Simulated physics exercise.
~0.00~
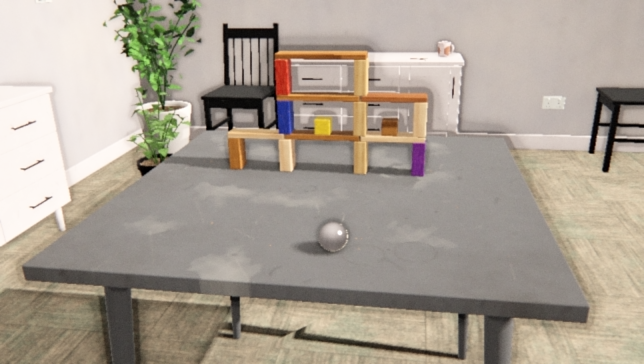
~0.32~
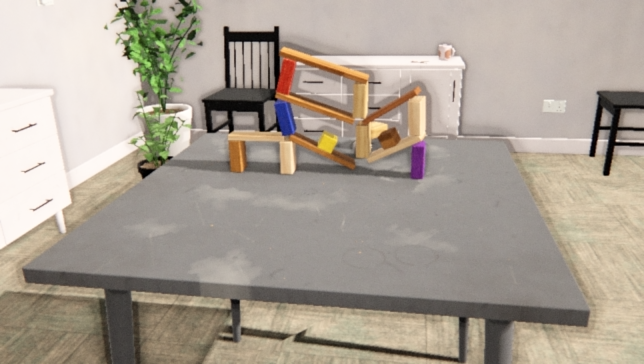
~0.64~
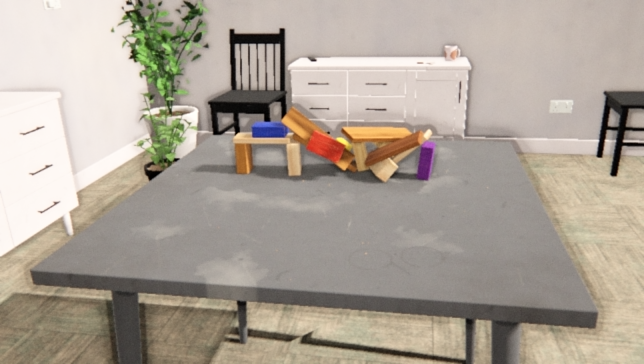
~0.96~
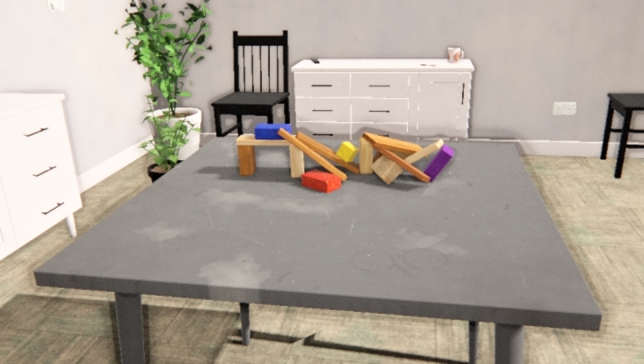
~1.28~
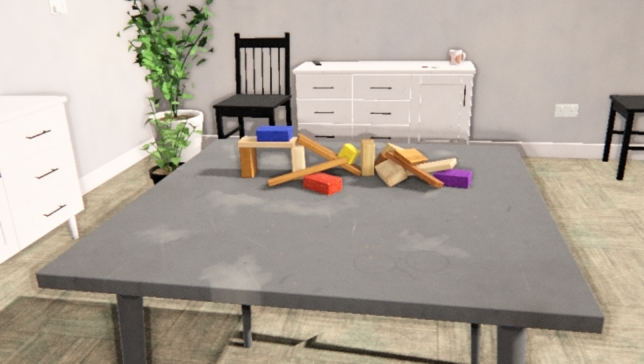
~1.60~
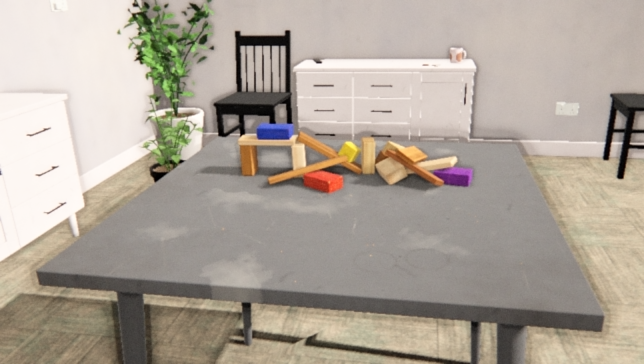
A steel ball rolls at the block building, which collapses into a heap, yellow block included.
